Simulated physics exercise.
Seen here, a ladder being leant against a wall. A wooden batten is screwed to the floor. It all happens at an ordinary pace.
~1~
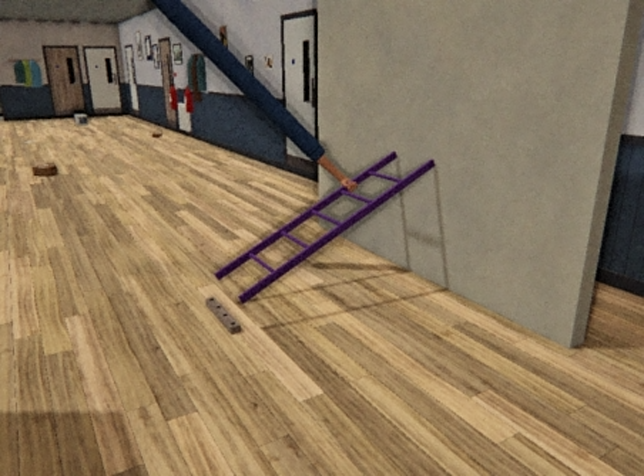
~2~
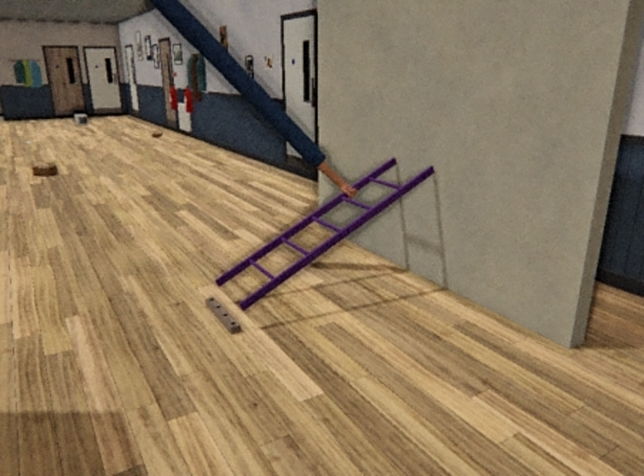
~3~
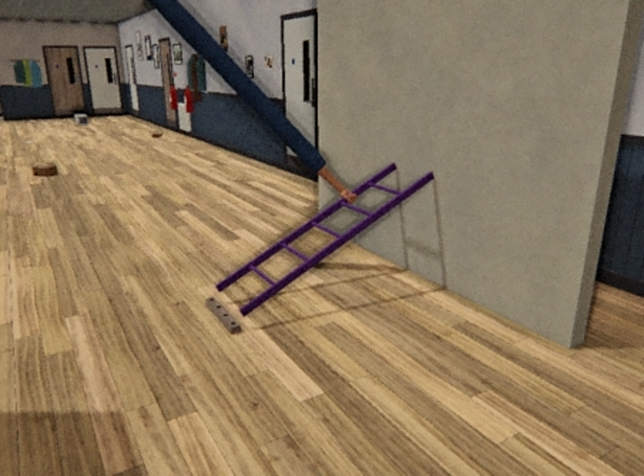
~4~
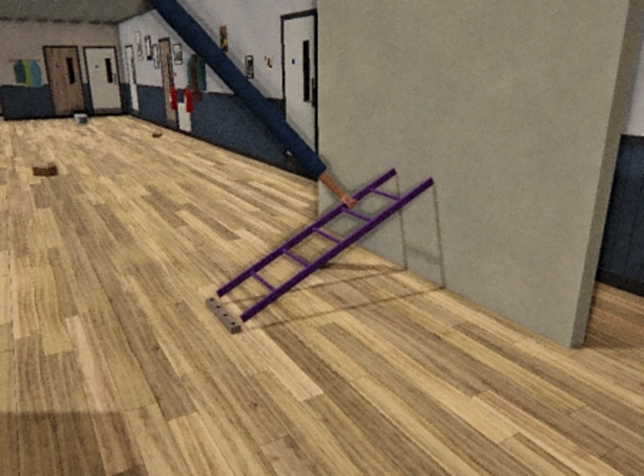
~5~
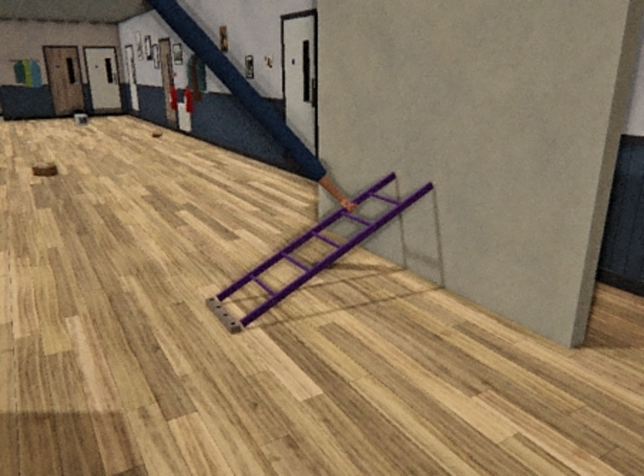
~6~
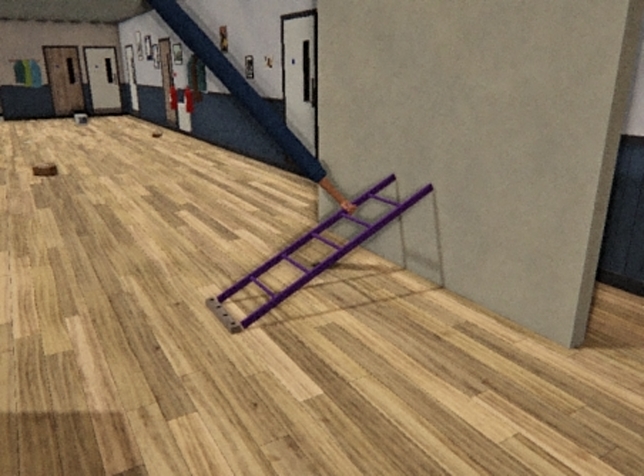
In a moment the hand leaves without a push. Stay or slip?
As it turns out, the purple ladder holds its place.
Then, 0.12 s on from there, purple ladder moving near (327, 243).
In the end, the purple ladder remains leaning, near (327, 243).
